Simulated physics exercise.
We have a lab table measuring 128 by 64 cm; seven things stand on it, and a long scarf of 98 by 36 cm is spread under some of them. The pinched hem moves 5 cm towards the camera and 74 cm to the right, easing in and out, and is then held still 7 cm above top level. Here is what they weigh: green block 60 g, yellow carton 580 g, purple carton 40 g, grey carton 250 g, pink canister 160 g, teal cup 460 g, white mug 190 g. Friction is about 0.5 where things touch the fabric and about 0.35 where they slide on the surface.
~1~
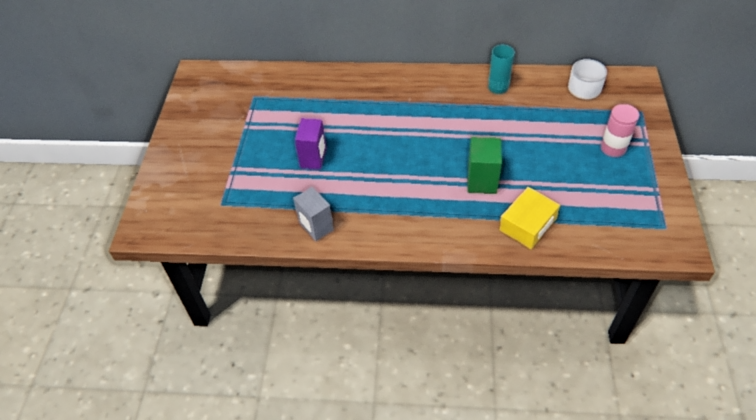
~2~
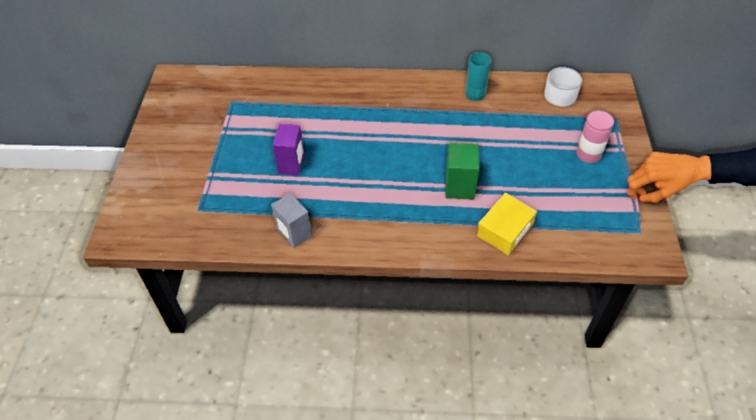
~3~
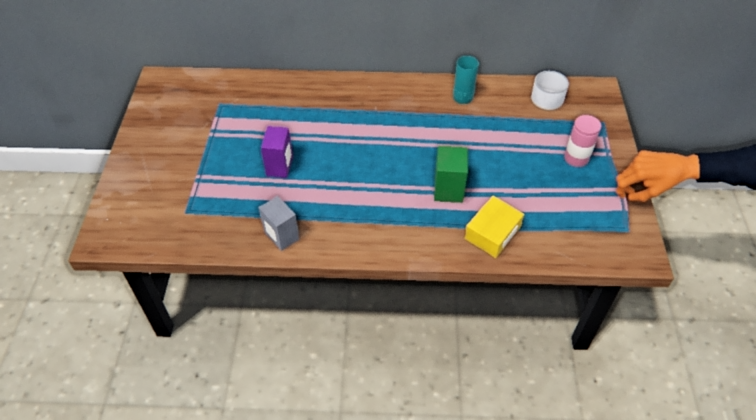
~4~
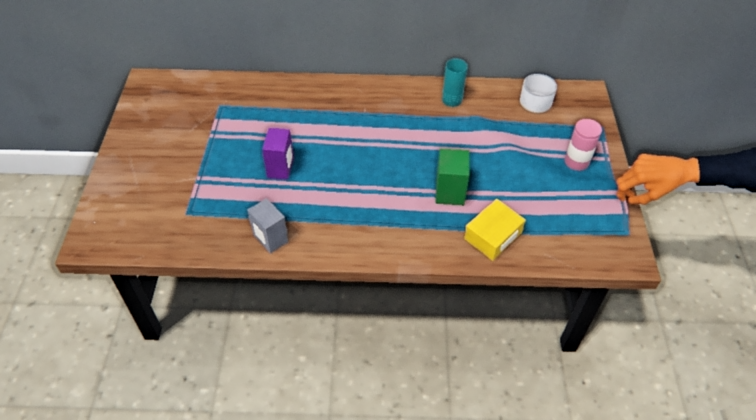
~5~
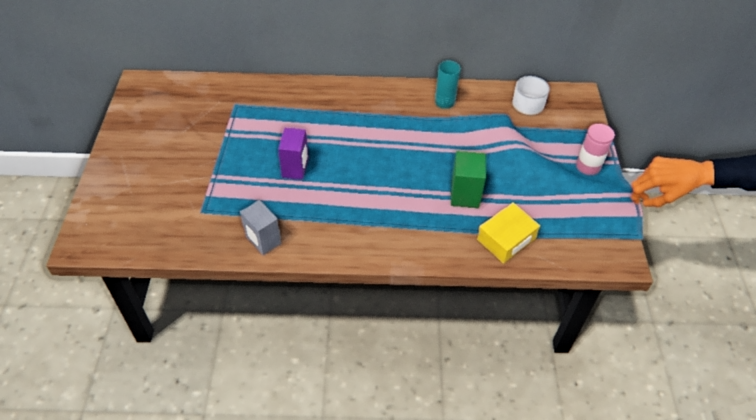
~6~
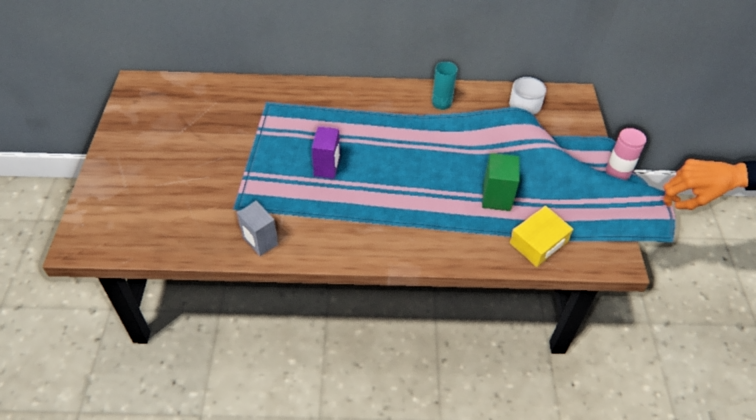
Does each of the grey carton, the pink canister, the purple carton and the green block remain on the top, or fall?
Grey carton: Remains; pink canister: Falls; purple carton: Falls; green block: Falls.
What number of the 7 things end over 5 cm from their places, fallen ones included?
It adds up to 4.
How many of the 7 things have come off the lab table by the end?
4 in all.
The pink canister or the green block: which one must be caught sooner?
The pink one.
Next, 70 % of the long scarf is still over the top; pink canister over the edge, green block 35 cm off its start, purple carton 35 cm off its start.
Then, 45 % of the long scarf is still over the top; green block 60 cm off its start, purple carton 60 cm off its start, pink canister over the edge.
After that, 0 % of the long scarf is still over the top; purple carton 101 cm off its start at (704, 204), green block over the edge, pink canister over the edge.
Later, 0 % of the long scarf is still over the top; purple carton over the edge, green block over the edge, pink canister over the edge.
At the end, 0 % of the long scarf is still over the top; purple carton over the edge, green block over the edge, pink canister over the edge, grey carton 0 cm off its start at (255, 215).
